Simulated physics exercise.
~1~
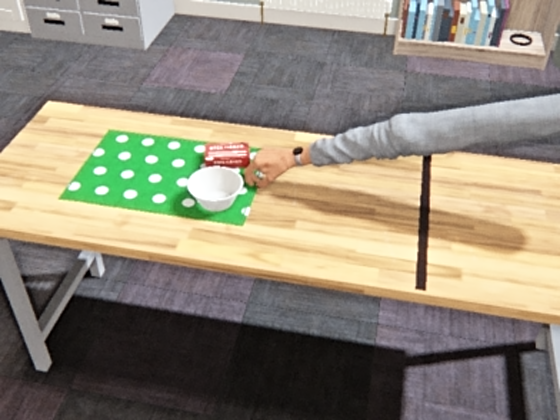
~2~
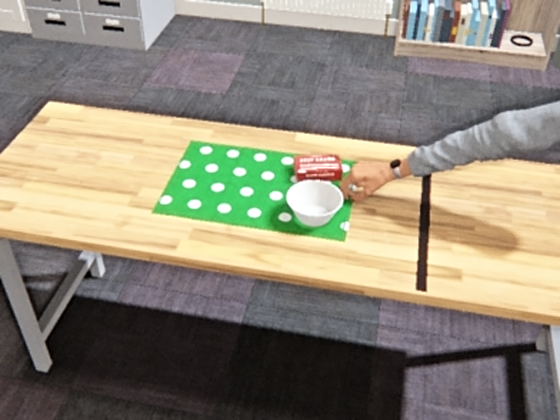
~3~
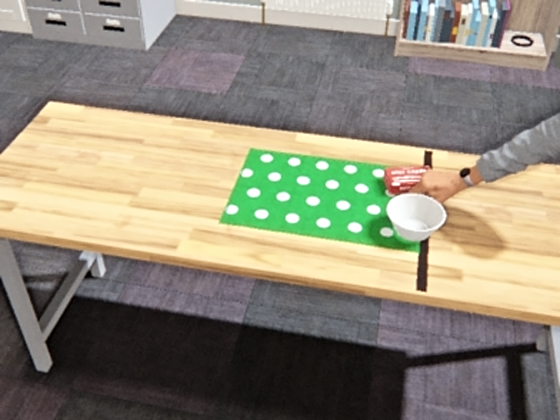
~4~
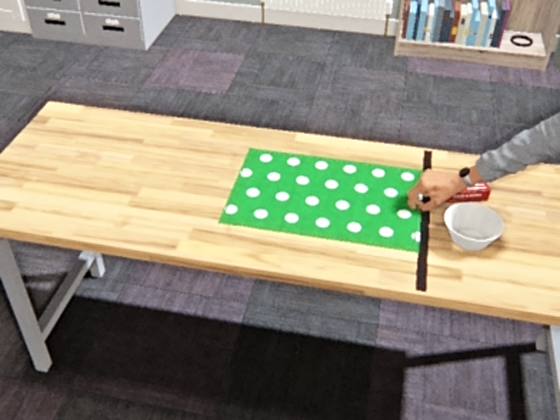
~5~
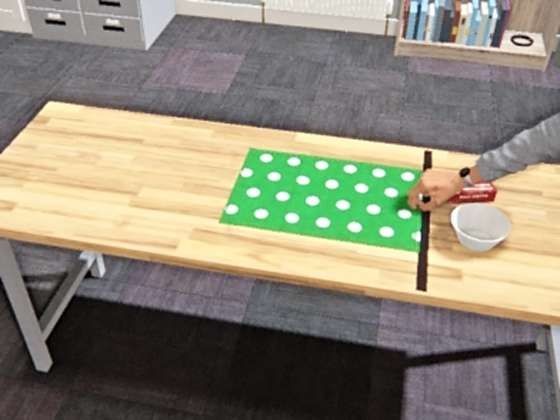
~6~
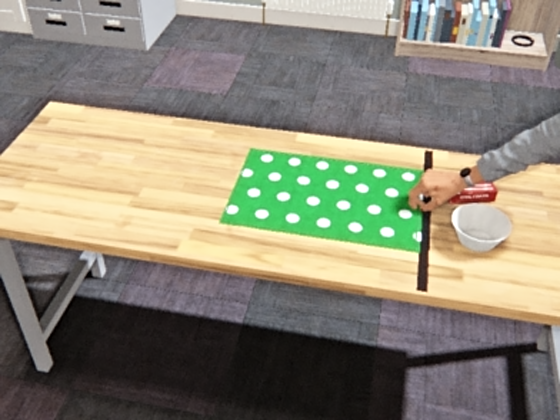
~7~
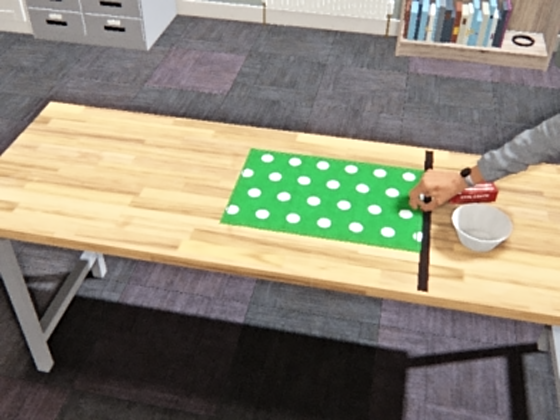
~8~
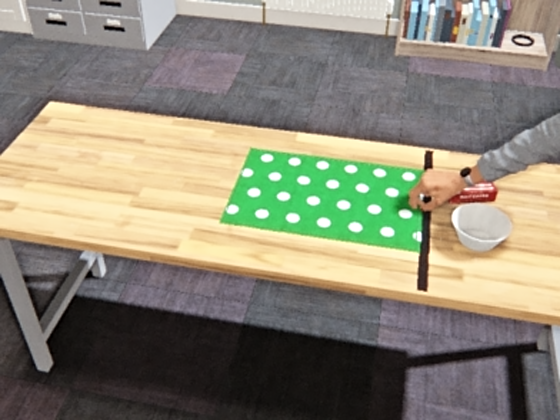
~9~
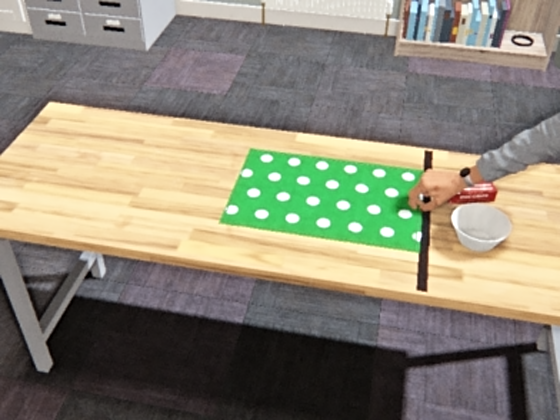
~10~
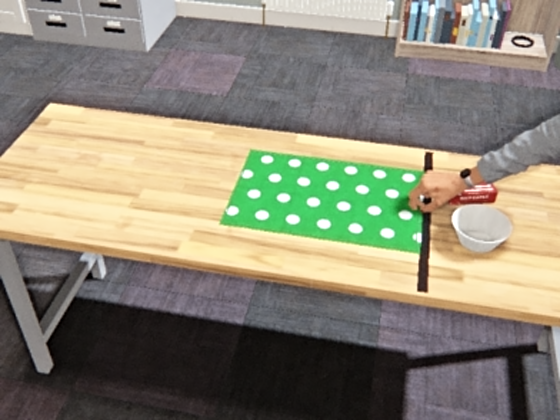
On a wooden desk, a hand pulls a green polka-dot cloth carrying a white bowl and a red packet rightward to a dark tape line. The cloth stops there, while the bowl and packet slide off its front edge and rest beyond the tape.
